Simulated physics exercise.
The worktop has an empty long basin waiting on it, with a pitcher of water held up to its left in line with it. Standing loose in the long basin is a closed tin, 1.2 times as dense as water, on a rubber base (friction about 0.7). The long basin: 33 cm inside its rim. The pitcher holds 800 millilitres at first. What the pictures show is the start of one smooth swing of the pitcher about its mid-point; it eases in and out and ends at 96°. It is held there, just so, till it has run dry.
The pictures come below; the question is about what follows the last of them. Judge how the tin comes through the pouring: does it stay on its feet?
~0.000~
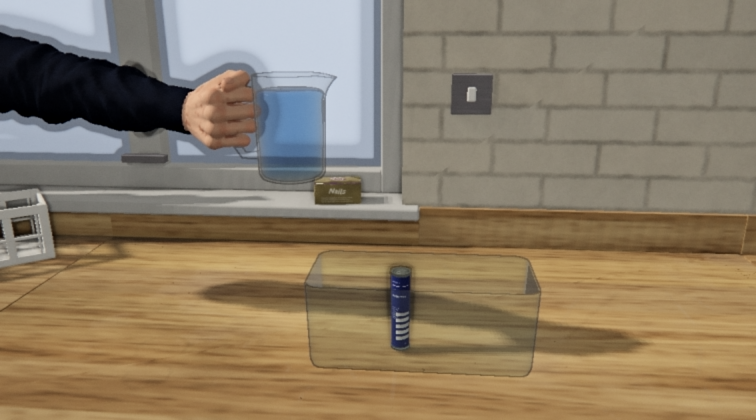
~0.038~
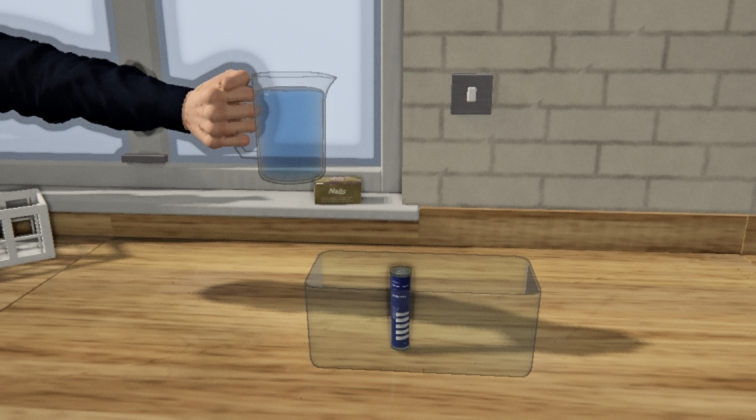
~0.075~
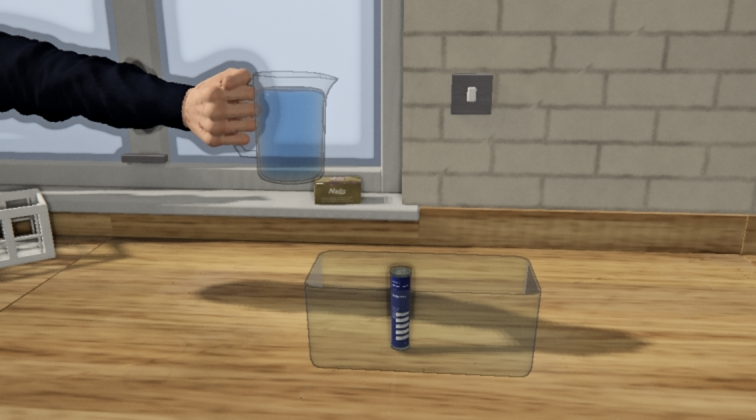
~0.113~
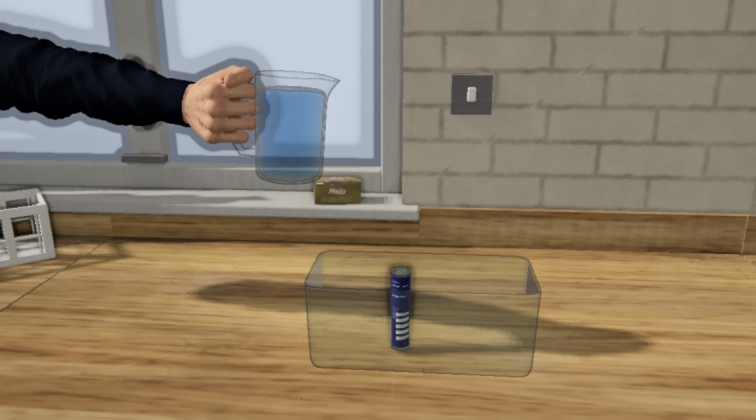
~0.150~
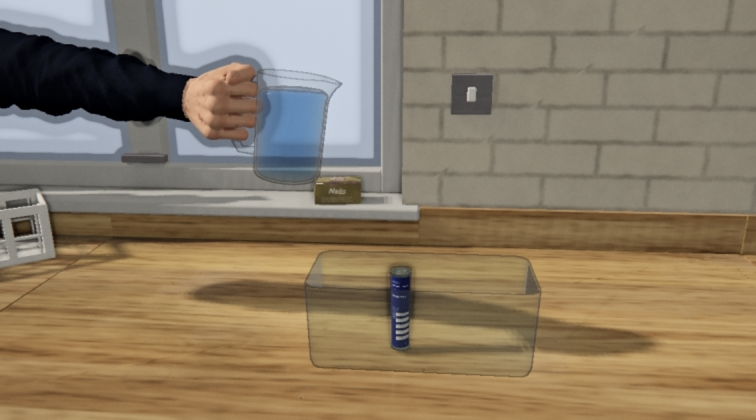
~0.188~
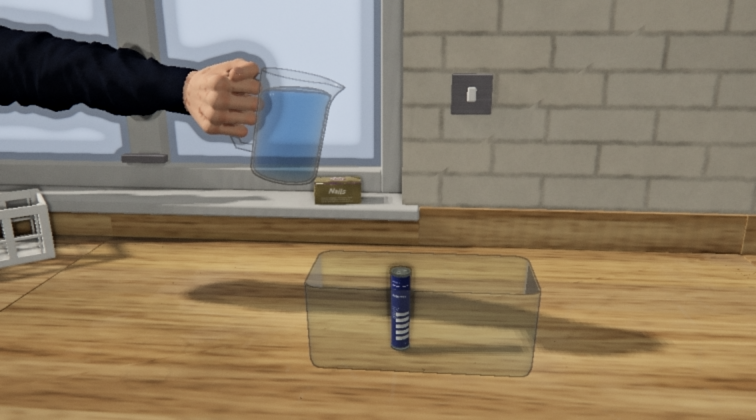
It is not overturned.
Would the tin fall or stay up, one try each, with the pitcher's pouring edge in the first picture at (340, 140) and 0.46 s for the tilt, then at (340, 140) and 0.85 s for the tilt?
In the first try it comes down; in the second it comes down.
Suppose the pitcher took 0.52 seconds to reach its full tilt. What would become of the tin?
After the tilt, the tin is still standing.
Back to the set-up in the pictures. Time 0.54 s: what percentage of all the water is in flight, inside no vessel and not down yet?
My guess is roughly 14 %.
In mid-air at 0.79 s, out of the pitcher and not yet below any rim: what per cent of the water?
Close to 28 in every hundred parts.
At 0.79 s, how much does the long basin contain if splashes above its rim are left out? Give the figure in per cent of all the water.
Roughly 26 per cent.
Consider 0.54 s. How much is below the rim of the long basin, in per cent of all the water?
Roughly 0 percent.
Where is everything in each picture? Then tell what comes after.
The first frame shows tilt 0°; pouring edge (337, 76); surface from (257, 90) to (325, 91); the long basin's rim runs from (313, 269) to (534, 276); the tin's top is at (401, 275).
The second frame shows tilt 0°; pouring edge (337, 77); surface from (257, 89) to (325, 91).
The third frame shows tilt 2°; pouring edge (338, 78); surface from (258, 89) to (325, 91).
The fourth frame shows tilt 4°; pouring edge (340, 80); surface from (260, 89) to (327, 92).
The fifth frame shows tilt 7°; pouring edge (342, 83); surface from (261, 89) to (329, 93).
The sixth frame shows tilt 11°; pouring edge (345, 87); surface from (263, 90) to (333, 93).
After 0.54 s the tilt is 67° and 87 per cent is still to pour; the tin stands where it began.
After 0.79 s the tilt is 95° and 47 per cent is still to pour; the tin stands where it began.
After 1.06 s the tilt is 96° and 14 per cent is still to pour; the tin stands where it began.
After 1.35 s the tilt is 96° and 4 per cent is still to pour; the tin stands where it began.
In the end the tin stands where it began.
